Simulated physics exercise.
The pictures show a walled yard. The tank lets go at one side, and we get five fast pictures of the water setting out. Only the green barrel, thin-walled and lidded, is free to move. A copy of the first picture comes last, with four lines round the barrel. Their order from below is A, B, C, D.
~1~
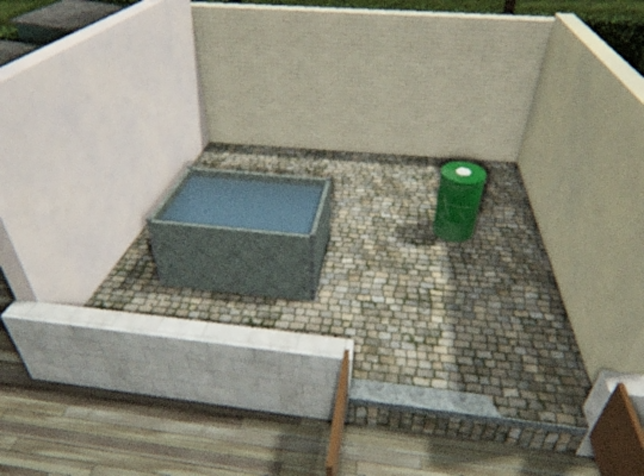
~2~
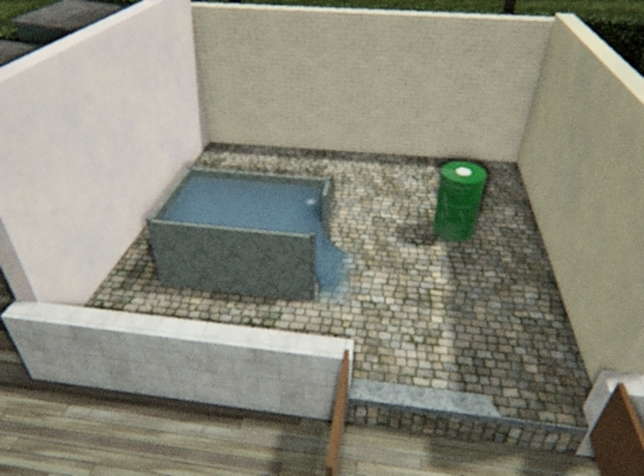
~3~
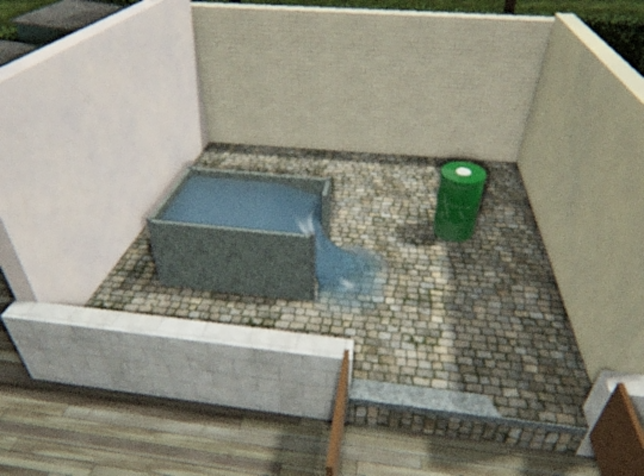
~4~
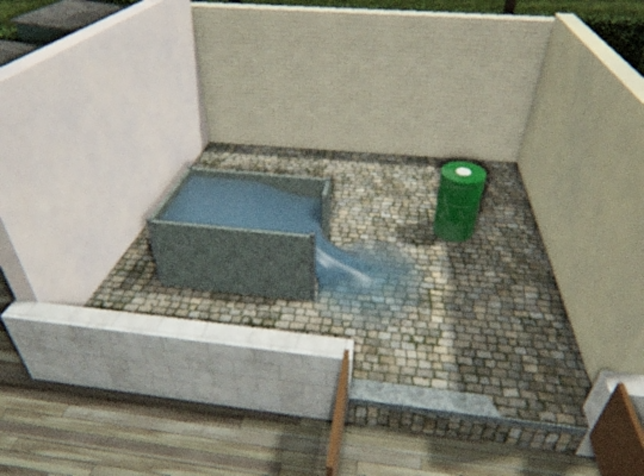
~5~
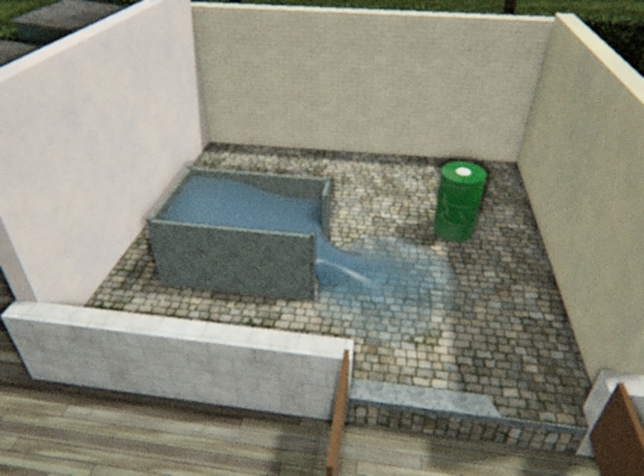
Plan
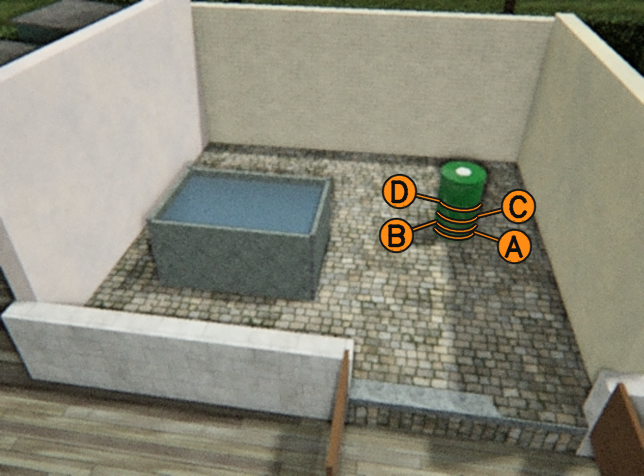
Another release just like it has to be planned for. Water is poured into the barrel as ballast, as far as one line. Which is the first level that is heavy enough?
B is the one.
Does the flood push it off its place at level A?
Yes, it does.
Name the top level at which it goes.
Level A.
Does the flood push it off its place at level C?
No.
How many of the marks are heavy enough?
Three.
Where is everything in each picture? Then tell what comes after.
Lid of the green barrel at (464, 172); tank full, its middle at (245, 204); open gate at (473, 358).
Water covers 2 % of the ground and is seen nearest the barrel at (349, 258).
Water covers 4 % of the ground and is seen nearest the barrel at (370, 251).
Water covers 6 % of the ground and is seen nearest the barrel at (410, 259).
Lid of the green barrel at (464, 172); water covers 10 % of the ground and is seen nearest the barrel at (420, 247).
On the marked copy, A at (455, 238); B at (456, 231); C at (458, 221); D at (460, 210); from the bottom up A, B, C, D.
Choosing A, it is pushed about its own width away.
Choosing B, it does not move.
Choosing C, it does not move.
Choosing D, it does not move.
